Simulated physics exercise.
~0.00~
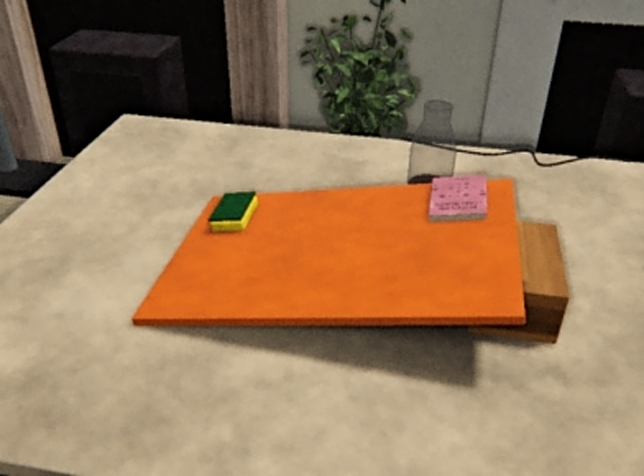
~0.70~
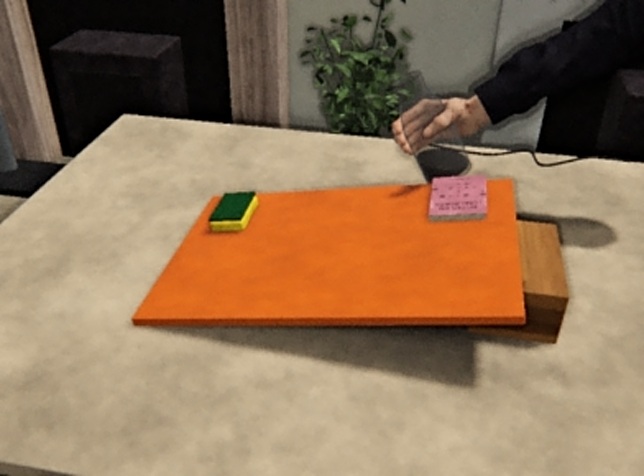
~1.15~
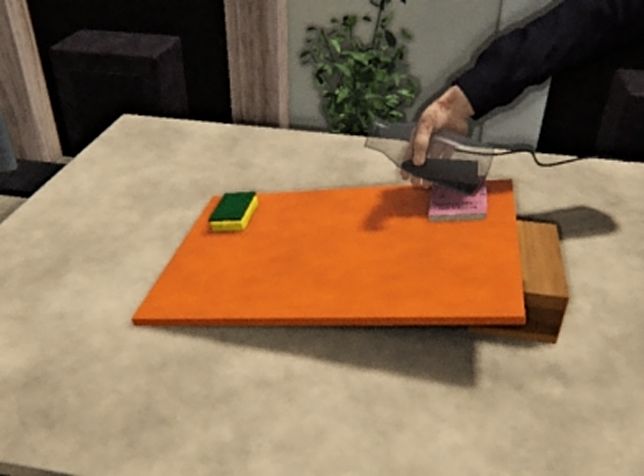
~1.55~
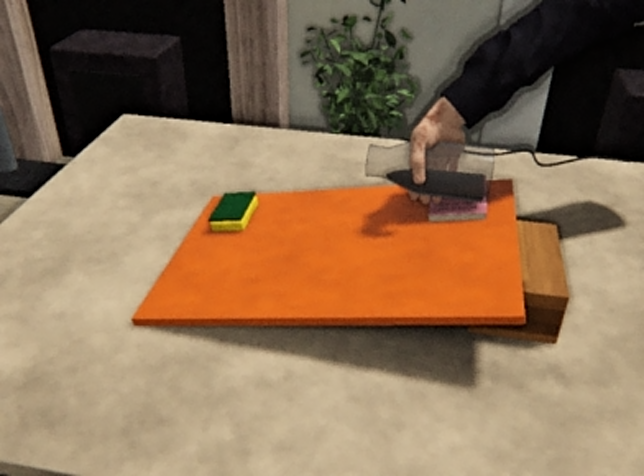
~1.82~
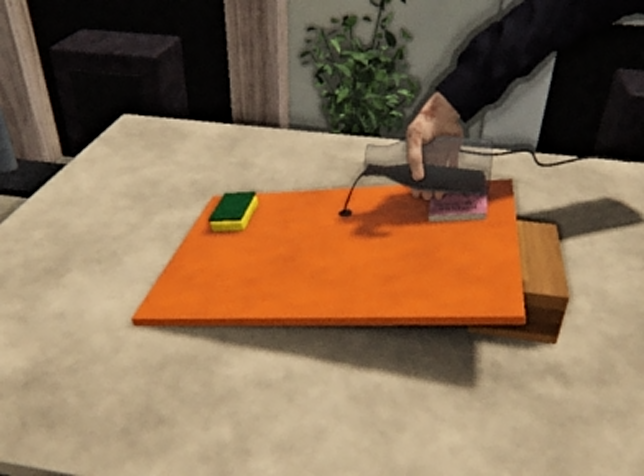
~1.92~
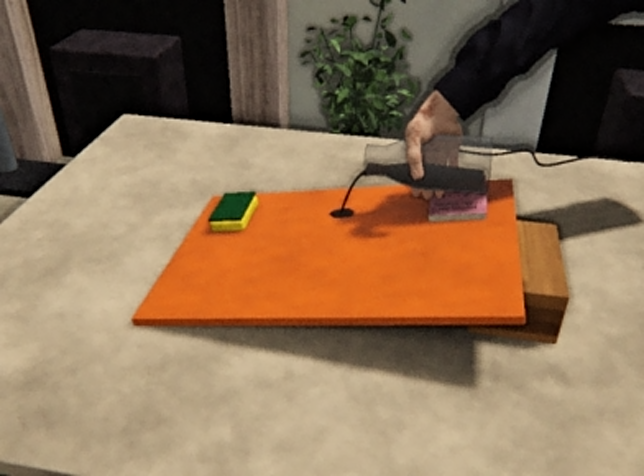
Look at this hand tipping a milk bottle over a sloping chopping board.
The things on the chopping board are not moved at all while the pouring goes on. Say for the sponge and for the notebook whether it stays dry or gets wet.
Sponge - gets wet, notebook - stays dry.
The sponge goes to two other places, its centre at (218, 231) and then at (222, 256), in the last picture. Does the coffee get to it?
Try one: It gets hit. Try two: It stays clear.
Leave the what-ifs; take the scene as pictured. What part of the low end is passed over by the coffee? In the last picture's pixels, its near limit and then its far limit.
Near: (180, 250); far: (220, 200).
After 2.6 s, it runs down to the left; the sponge is wet; the notebook is dry.
After 3.7 s, it runs down to the left and off the end; the sponge is wet; the notebook is dry.
After 7.1 s, it runs down to the left and off the end; the sponge is wet; the notebook is dry.
